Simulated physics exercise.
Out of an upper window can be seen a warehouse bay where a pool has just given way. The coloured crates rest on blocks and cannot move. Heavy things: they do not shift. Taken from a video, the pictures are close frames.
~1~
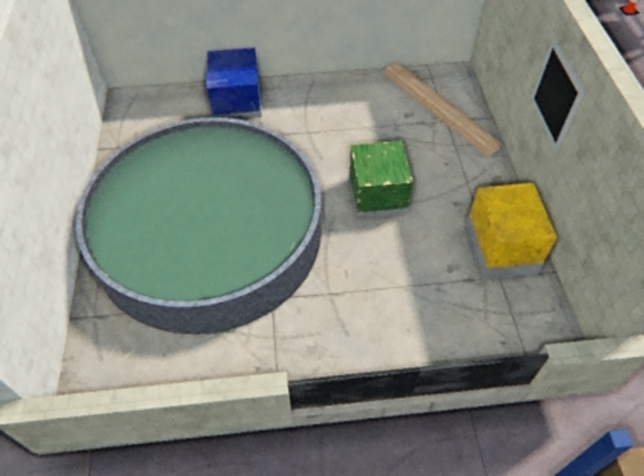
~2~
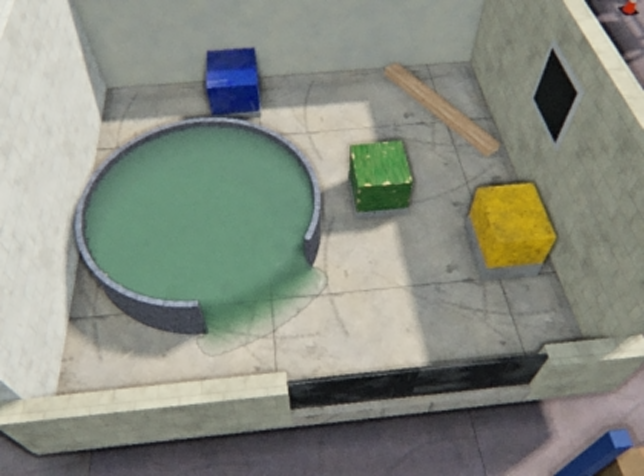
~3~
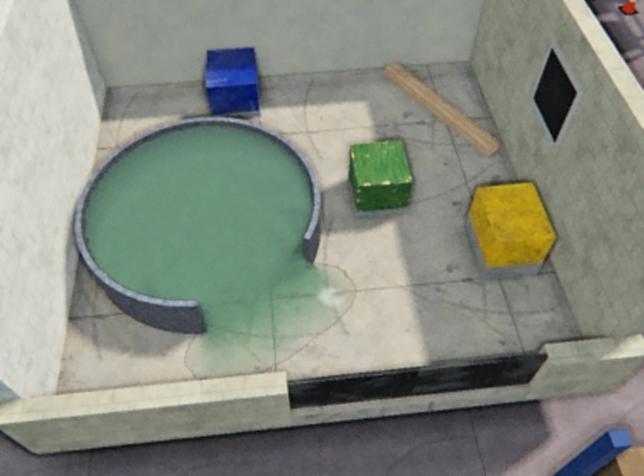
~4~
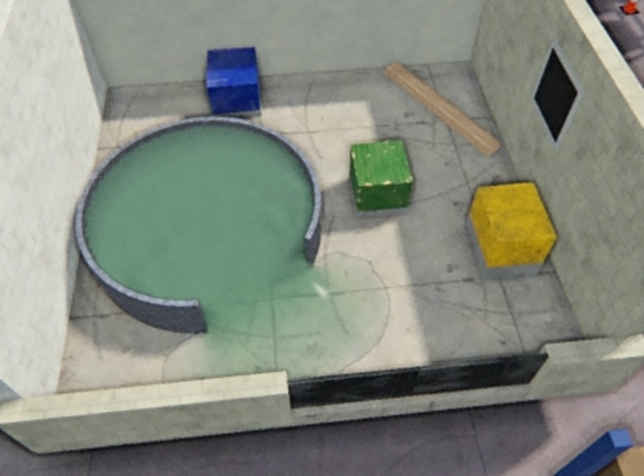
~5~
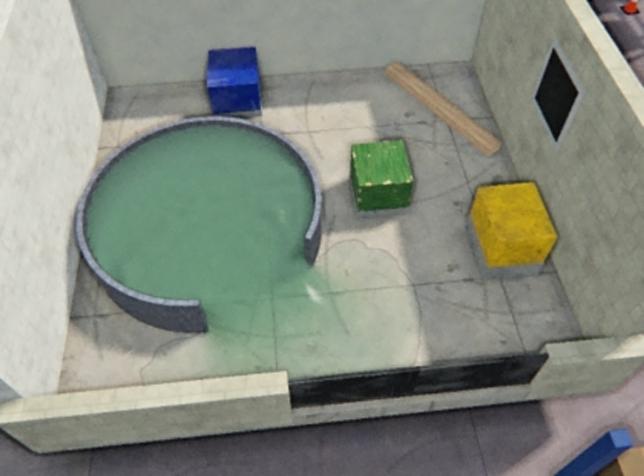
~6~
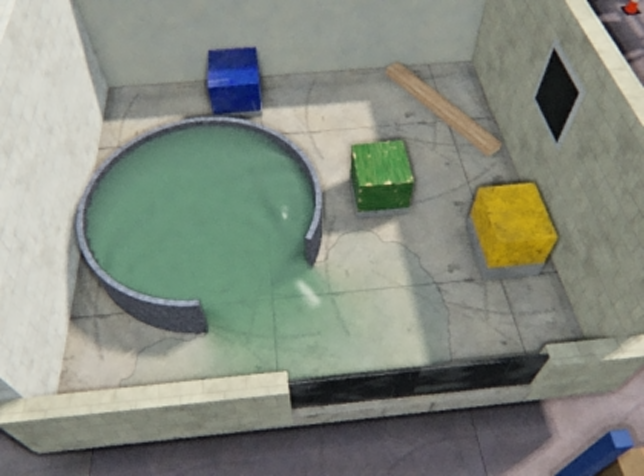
Green-tinted water pours through a gap that opens in the front right of a round tank and spreads across the pale floor toward the low front wall and rightward, while the blue, green and yellow blocks stay still.
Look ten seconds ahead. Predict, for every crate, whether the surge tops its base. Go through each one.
My prediction: The green crate gets topped; the blue crate gets topped; the yellow crate gets topped.
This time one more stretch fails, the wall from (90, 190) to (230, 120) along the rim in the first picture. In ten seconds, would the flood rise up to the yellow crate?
In short: Yellow crate stays dry.
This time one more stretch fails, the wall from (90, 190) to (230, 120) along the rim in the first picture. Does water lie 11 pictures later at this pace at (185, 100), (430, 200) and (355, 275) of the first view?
In the order given, the spots are swamped, not soaked and not soaked.
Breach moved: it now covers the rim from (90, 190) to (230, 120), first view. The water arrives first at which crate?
That would be the crate marked blue.
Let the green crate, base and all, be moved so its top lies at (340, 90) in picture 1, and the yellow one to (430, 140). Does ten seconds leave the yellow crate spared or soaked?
Note: Yellow stays out of reach.
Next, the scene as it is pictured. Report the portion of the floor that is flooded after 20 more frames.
Roughly 60 per cent.
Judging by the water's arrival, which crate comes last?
The answer here is the one in blue.
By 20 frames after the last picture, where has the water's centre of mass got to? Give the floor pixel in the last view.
It is near (298, 271).
A moment on, water covers 25 % of the floor; the green crate water round its plinth, the blue crate not reached, the yellow crate water round its plinth.
Next, water covers 35 % of the floor; the green crate water round its plinth, the blue crate not reached, the yellow crate water round its plinth.
Then, water covers 60 % of the floor; the green crate water round its plinth, the blue crate not reached, the yellow crate water round its plinth.
Later, water covers 90 % of the floor; the green crate water round its plinth, the blue crate water round its plinth, the yellow crate water round its plinth.
In the end, water covers 100 % of the floor; the green crate was topped, the blue crate was topped, the yellow crate was topped.
